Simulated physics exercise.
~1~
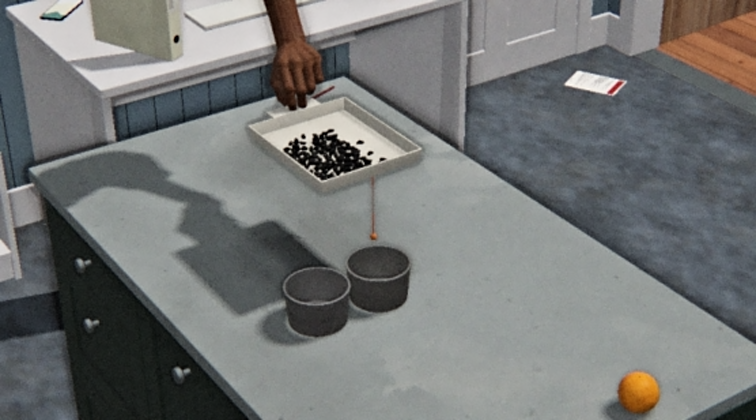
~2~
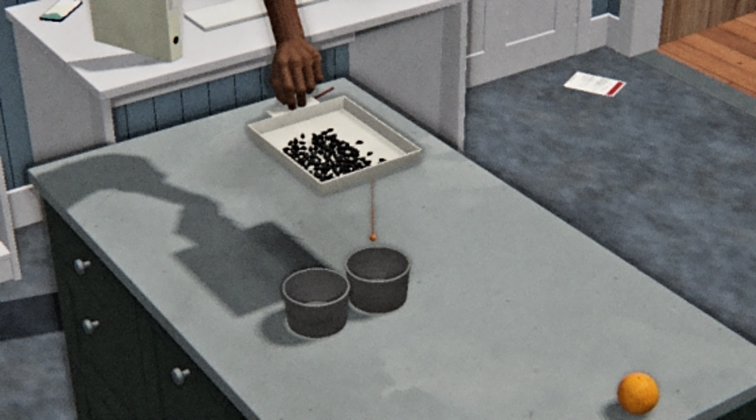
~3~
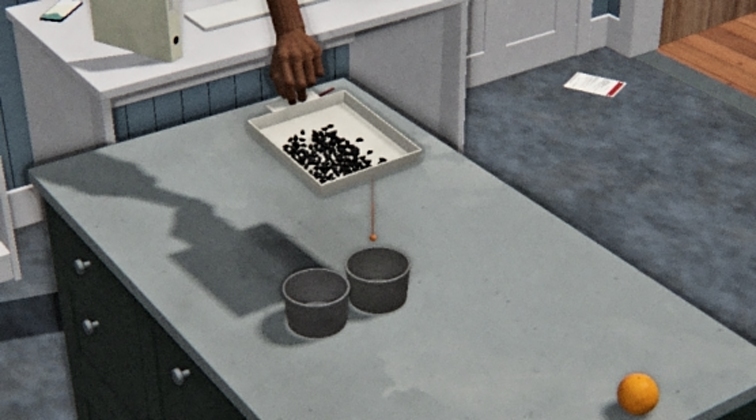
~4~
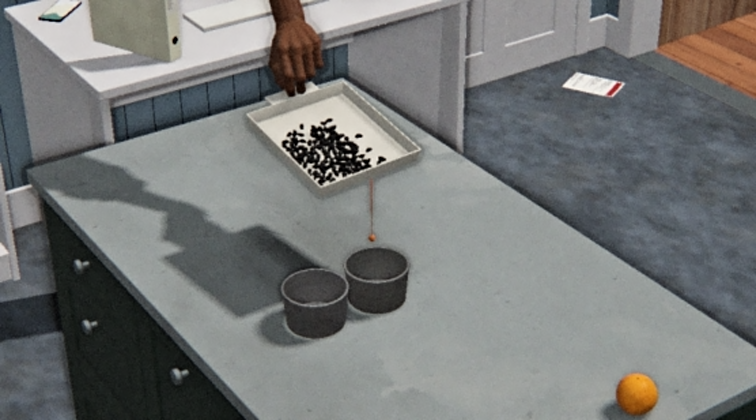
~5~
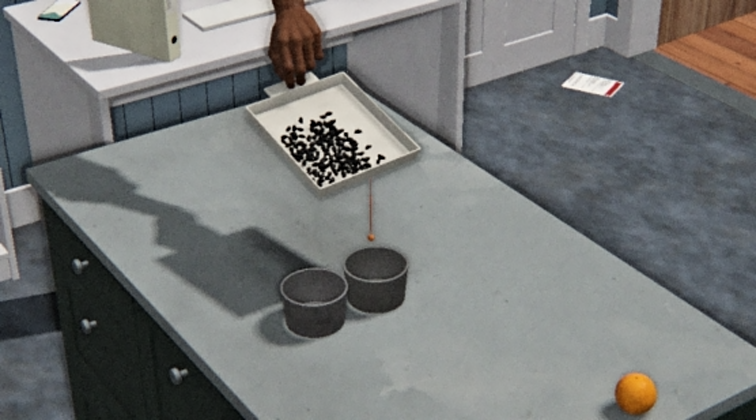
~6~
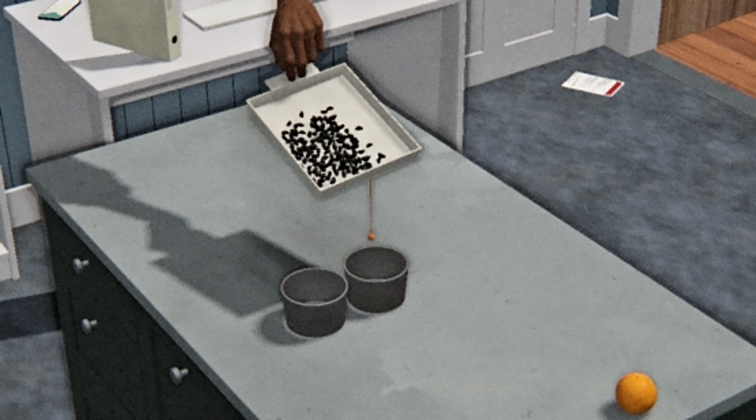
At the start, a hand holds a shallow white tray of black beans nearly level above a counter, with two dark dishes below and a bead hanging from its near edge. The hand then gradually raises the tray's back end, tilting it modestly toward the front left, while the beans shift only slightly.
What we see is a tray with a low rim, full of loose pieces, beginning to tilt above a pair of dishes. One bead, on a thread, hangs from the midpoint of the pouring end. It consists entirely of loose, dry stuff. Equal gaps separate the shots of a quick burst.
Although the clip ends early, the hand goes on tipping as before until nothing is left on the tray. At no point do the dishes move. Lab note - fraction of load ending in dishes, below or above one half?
Above one half.
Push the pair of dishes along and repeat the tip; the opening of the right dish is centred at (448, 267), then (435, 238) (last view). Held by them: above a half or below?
A minority, then a minority.
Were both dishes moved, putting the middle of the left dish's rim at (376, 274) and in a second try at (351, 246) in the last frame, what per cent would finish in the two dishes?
50, then 0 %.
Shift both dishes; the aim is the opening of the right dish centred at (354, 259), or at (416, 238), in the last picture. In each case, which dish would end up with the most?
First try, the one on the right; second try, the one on the left.
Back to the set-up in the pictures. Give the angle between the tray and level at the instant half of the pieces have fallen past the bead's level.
About 110° of tilt.
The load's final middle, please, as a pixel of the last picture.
Around (357, 300), give or take.
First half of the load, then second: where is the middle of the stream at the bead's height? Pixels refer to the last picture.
At (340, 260) for the first part, then at (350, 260) for the others.
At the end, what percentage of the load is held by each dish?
Roughly 20 in a hundred for the left dish, roughly 40 in a hundred for the right dish.
Shortly afterwards, tray tipped steeply; the whole lot on the tray.
Next, tray tipped past a quarter turn; the bulk on the tray; only a few in the left dish; only a few in the right dish; only a few outside both; near a quarter in the air.
Some moments later, tray tipped past a quarter turn; near a quarter in the left dish; near half in the right dish; near a third outside both.
In the end, tray tipped past a quarter turn; near a quarter in the left dish; near half in the right dish; near a third outside both.
